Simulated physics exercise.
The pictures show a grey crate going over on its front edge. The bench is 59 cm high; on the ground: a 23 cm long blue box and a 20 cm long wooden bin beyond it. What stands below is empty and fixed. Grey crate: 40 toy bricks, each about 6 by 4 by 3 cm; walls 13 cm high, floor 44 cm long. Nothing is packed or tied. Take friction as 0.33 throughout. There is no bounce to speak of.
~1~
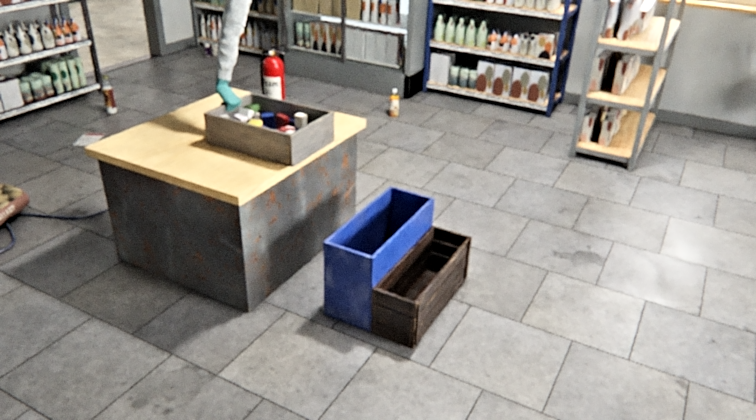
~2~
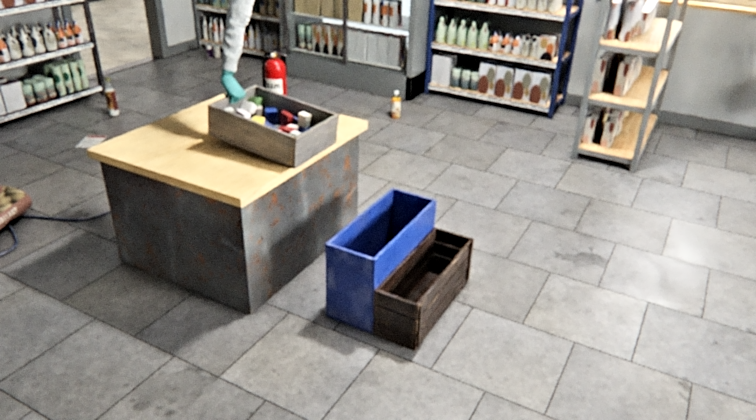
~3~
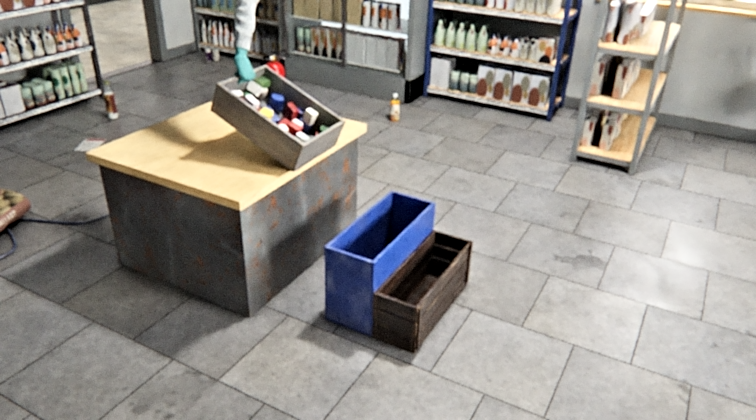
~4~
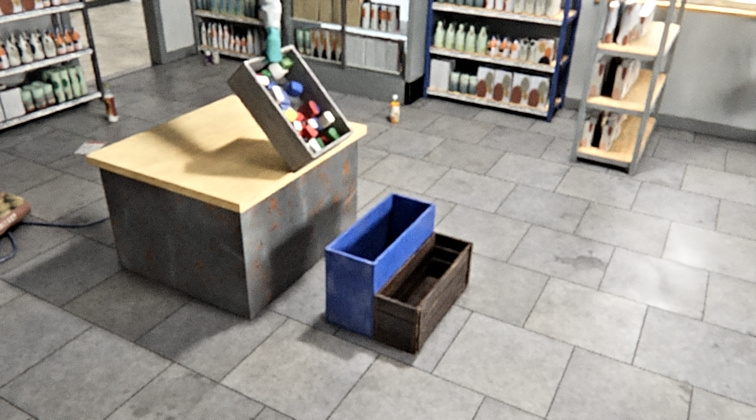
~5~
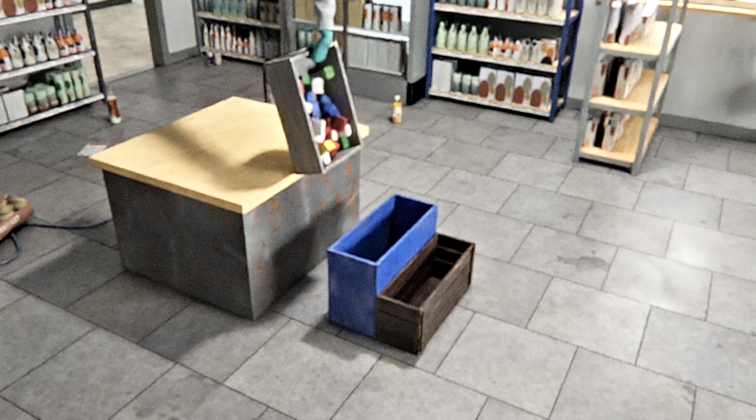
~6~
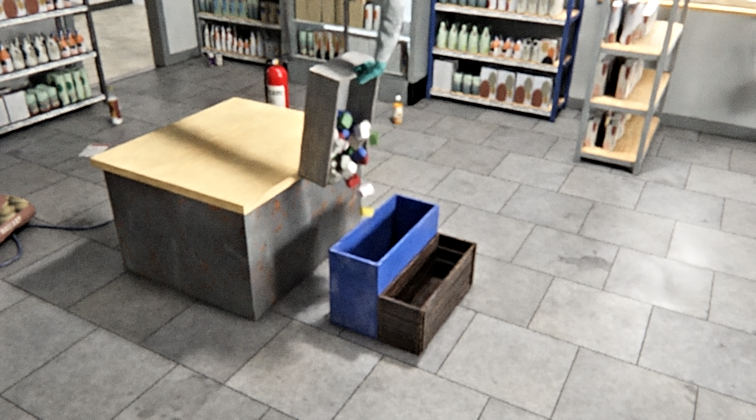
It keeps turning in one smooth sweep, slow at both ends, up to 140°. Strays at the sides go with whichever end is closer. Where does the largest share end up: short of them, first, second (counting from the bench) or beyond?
Look in the nearer one, the blue box.
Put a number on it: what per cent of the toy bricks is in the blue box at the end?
Near 60 in a hundred.
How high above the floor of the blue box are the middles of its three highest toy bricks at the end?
Some 6 cm.
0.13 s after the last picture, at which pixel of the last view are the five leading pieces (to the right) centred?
Near (391, 257).
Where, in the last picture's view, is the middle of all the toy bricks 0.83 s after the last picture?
Near (381, 290).
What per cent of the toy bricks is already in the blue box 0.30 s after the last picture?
Some 40 per cent by then.
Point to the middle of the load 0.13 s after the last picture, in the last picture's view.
Near (349, 173).
Then, 0.13 s after the last picture, tilt 117°; 21 still in the grey crate, 6 in the blue box and 13 in the air.
Then, 0.30 s after the last picture, tilt 134°; 5 still in the grey crate, 17 in the blue box, 2 on the ground short of the blue box and 16 in the air.
Then, 0.53 s after the last picture, tilt 140°; 24 in the blue box, 1 in the wooden bin, 8 on the ground short of the blue box and 7 in the air.
Outcome (0.83 s after the last picture), 24 in the blue box, 1 in the wooden bin and 15 on the ground short of the blue box.
